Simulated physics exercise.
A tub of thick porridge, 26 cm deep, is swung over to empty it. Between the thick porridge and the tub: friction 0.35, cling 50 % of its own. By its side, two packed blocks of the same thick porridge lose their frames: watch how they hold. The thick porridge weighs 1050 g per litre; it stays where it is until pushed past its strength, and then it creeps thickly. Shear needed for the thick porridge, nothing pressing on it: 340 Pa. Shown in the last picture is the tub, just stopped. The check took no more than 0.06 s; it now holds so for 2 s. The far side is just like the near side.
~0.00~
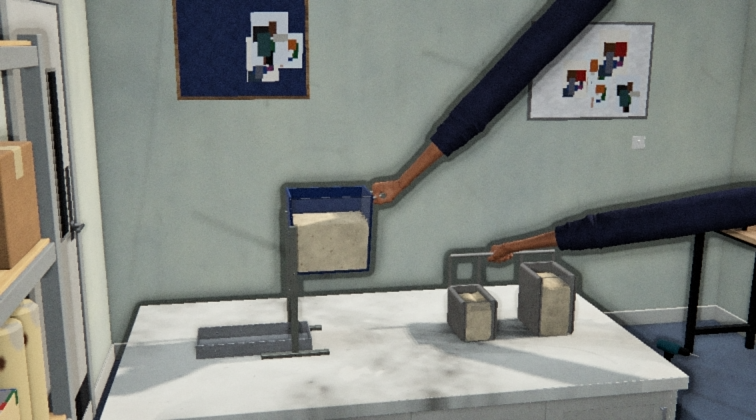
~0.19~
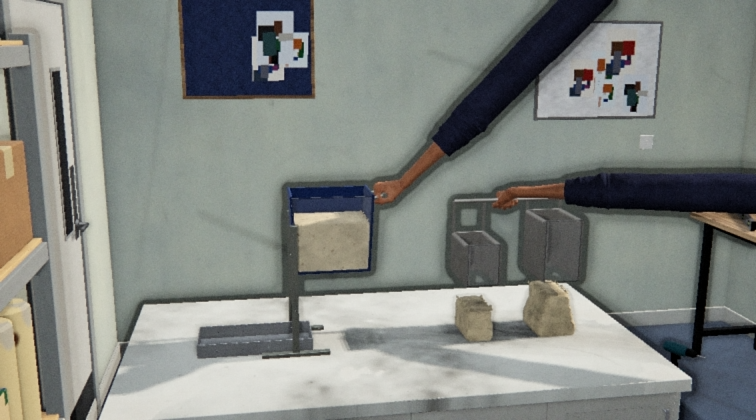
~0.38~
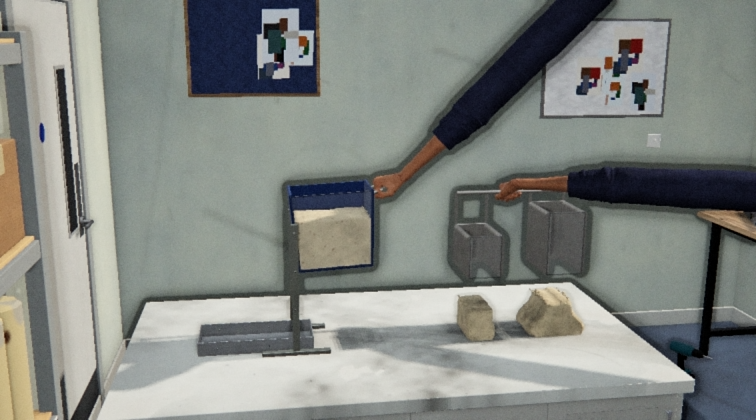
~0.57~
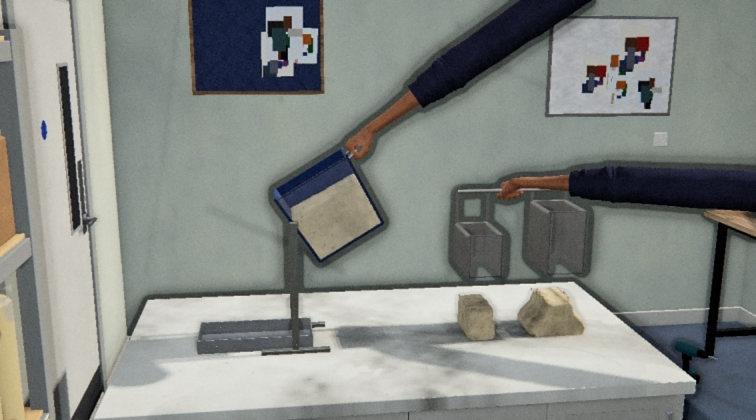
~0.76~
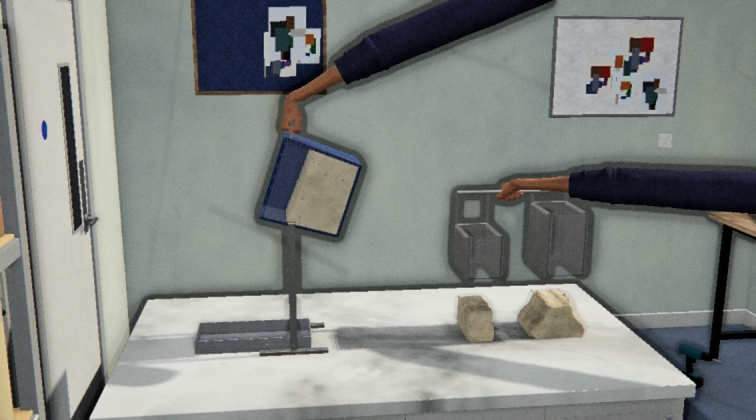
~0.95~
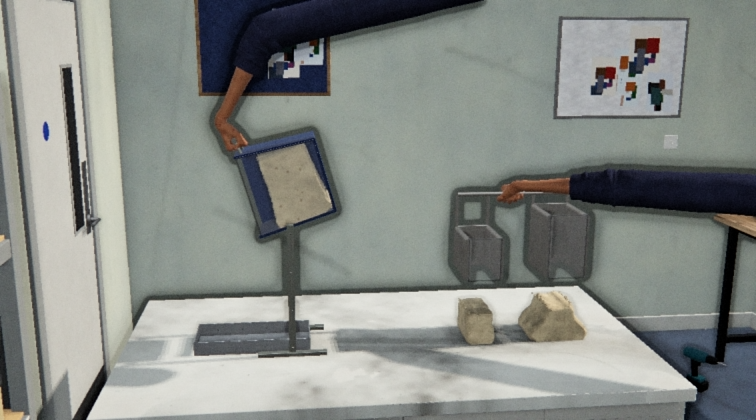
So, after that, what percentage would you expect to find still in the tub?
I would expect about 0 % still in the tub.
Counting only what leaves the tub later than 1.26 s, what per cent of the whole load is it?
30 per cent.
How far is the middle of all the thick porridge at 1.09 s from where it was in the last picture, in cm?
Roughly 11 centimetres.
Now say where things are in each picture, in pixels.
Handle-side rim at (371, 196), tilt 0 degrees; top of the thick porridge at (296, 225); blocks stand 12 cm, 19 cm (left to right), in the first picture.
Handle-side rim at (372, 196), tilt 0 degrees; top of the thick porridge at (297, 225); blocks stand 12 cm, 17 cm (left to right), in the second picture.
Handle-side rim at (371, 190), tilt 3 degrees; top of the thick porridge at (365, 218); blocks stand 12 cm, 14 cm (left to right), in the third picture.
Handle-side rim at (345, 157), tilt 31 degrees; top of the thick porridge at (356, 185); blocks stand 12 cm, 13 cm (left to right), in the fourth picture.
Handle-side rim at (285, 140), tilt 72 degrees; top of the thick porridge at (313, 154); blocks stand 12 cm, 13 cm (left to right), in the fifth picture.
Handle-side rim at (235, 160), tilt 106 degrees; top of the thick porridge at (299, 147); blocks stand 12 cm, 13 cm (left to right), in the sixth picture.
After 1.09 s, the tub is at 106 degrees and holds 79 %.
After 1.26 s, the tub is at 106 degrees and holds 29 %.
After 1.43 s, the tub is at 106 degrees and holds 10 %.
After 1.60 s, the tub is at 106 degrees and holds 0 %.
After 2.95 s, at the end, the tub is at 106 degrees and holds 0 %.
